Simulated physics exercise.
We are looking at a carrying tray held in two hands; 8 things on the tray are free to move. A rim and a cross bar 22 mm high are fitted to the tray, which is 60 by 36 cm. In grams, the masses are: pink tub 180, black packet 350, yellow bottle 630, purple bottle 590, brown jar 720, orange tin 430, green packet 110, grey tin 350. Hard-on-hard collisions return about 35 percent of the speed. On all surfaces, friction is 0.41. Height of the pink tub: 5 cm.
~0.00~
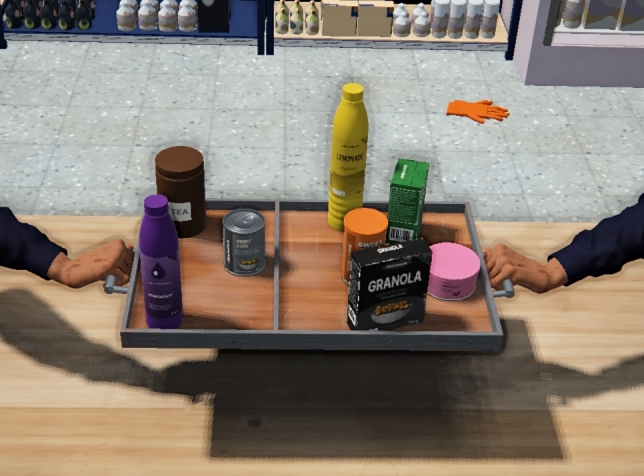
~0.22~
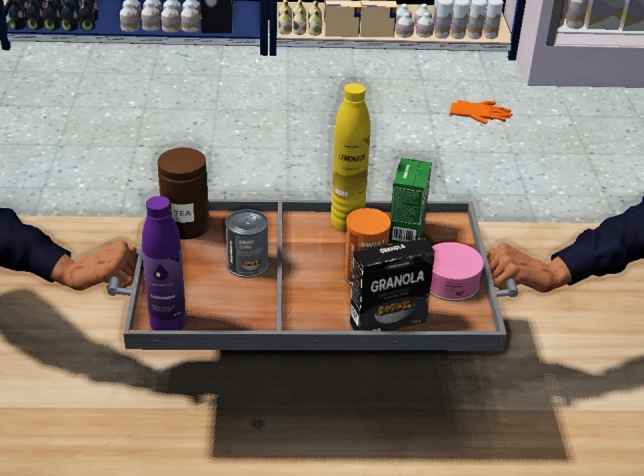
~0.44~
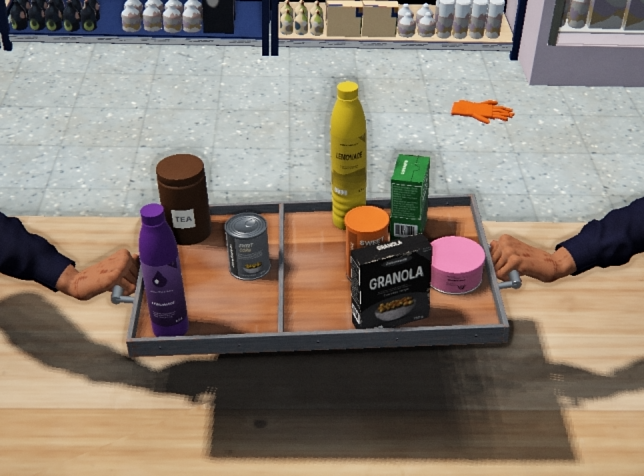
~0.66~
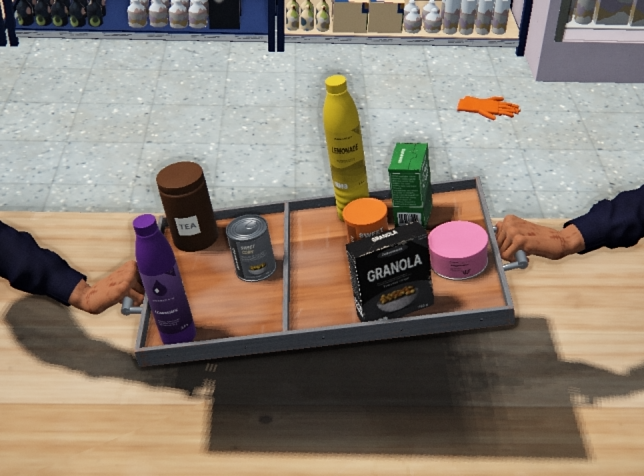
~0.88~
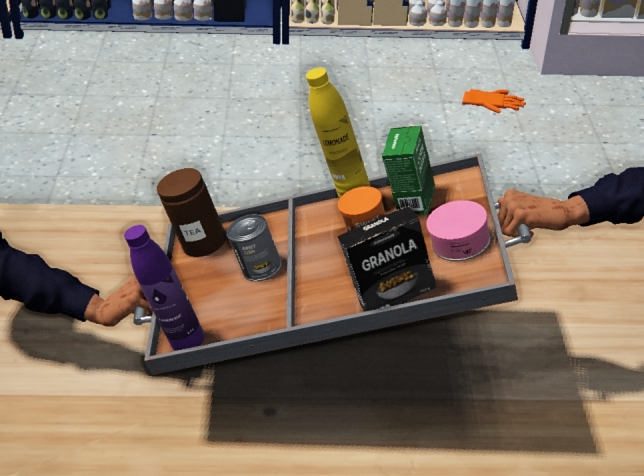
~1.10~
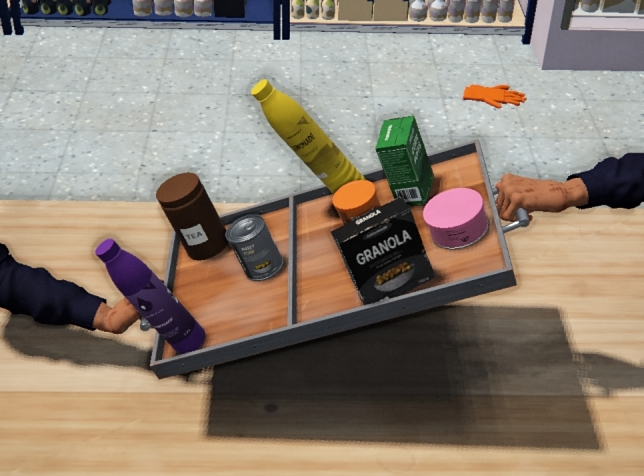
Two hands tilt a loaded tray down to the left, and its bottles lean left.
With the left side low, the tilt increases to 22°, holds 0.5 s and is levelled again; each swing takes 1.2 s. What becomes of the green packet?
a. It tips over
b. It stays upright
Answer: B.
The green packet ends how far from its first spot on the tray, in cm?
Net distance near 1 cm.
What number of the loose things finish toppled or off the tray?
I count 2.
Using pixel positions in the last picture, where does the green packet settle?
About (417, 189).
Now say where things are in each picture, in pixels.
Tray level; green packet (407, 204); pink tub (449, 272), in the first picture.
Tray level; yellow bottle (351, 159); purple bottle (163, 265), in the second picture.
Tilt 4°, left edge down; brown jar (184, 200); orange tin (367, 247), in the third picture.
Tilt 10°, left edge down; grey tin (252, 248); pink tub (458, 251), in the fourth picture.
Tilt 17°, left edge down; black packet (388, 263); yellow bottle (338, 141), in the fifth picture.
Tilt 21°, left edge down; green packet (405, 162); purple bottle (149, 296) tipped 11° from how it sat, in the sixth picture.
After 1.30 s, tilt 22°, left edge down; purple bottle now off the tray; yellow bottle tipped 55° from how it sat; brown jar slid 2 cm.
After 1.70 s, tilt 22°, left edge down; yellow bottle now off the tray; brown jar slid 2 cm.
After 2.50 s, tilt 8°, left edge down; brown jar slid 2 cm.
After 2.90 s, tray level; brown jar slid 2 cm.
At rest (3.5 s), off the tray and tipped over, yellow bottle and purple bottle; the other 6 in place, give or take 5 cm. Seen from the same camera at the end, green packet near (417, 188).
